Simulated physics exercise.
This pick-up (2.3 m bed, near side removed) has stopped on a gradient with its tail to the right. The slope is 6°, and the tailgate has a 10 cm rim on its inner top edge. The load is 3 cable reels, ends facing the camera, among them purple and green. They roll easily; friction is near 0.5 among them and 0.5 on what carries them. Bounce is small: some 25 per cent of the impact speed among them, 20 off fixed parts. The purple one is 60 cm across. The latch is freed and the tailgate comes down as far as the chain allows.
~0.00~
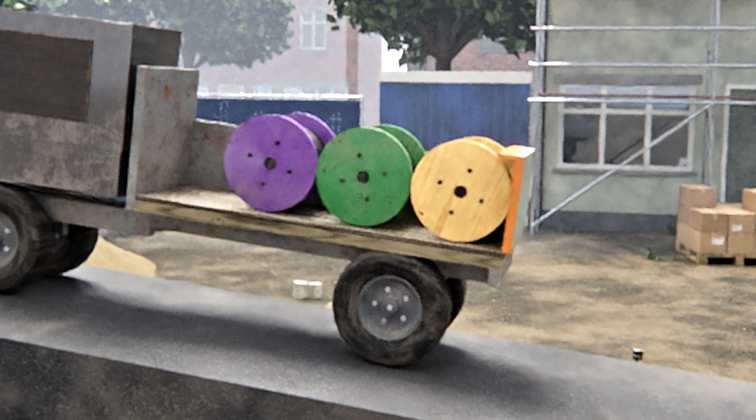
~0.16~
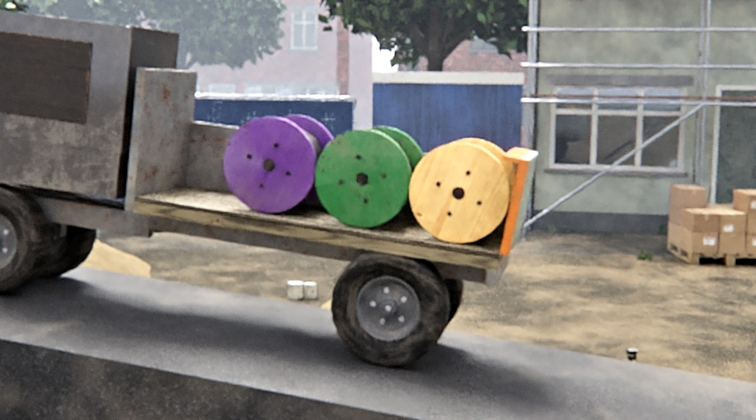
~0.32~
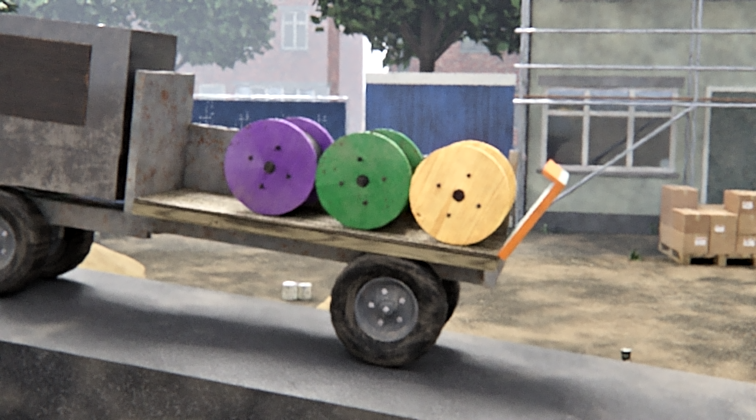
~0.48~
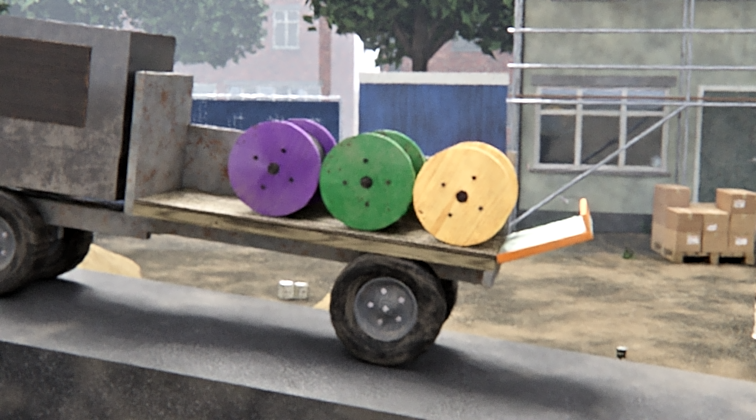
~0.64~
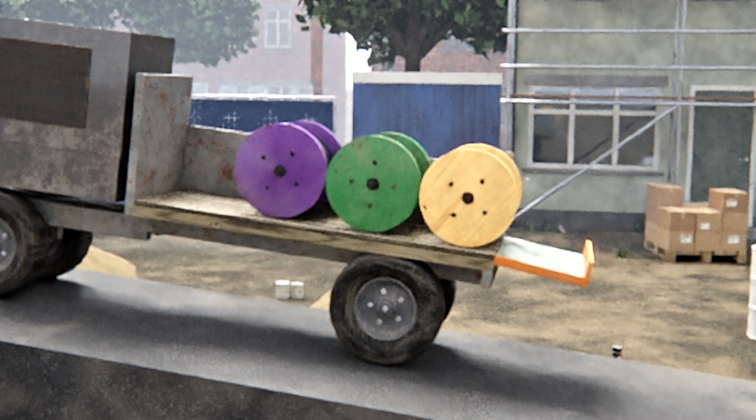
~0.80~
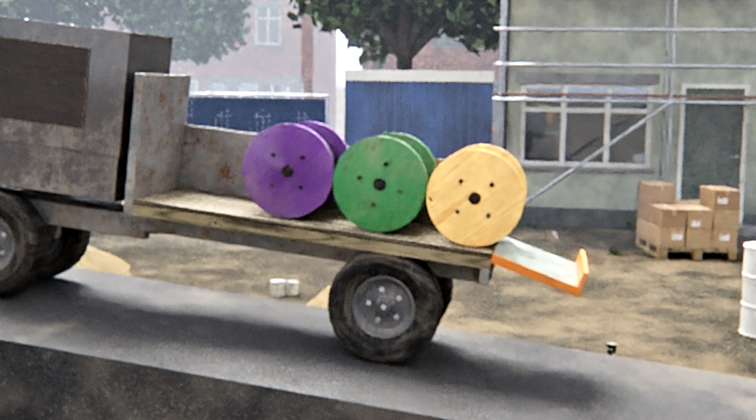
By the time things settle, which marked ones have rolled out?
Purple gets away. Green rolls out.
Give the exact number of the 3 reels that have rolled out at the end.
In all, 3.
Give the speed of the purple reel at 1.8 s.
About 1.0 m/s.
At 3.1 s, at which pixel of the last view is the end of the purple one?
Near (629, 239).
After 1.8 s, purple is on the bed, 70 cm short of the hinge, rolling right; green is on the bed, 10 cm short of the hinge, rolling right; 0 of 3 are out.
After 3.1 s, purple is dropping off the gate; green is off the vehicle; 3 of 3 are out.
At rest (4.6 s), purple is off the vehicle; green is out on the ground; 3 of 3 are out.
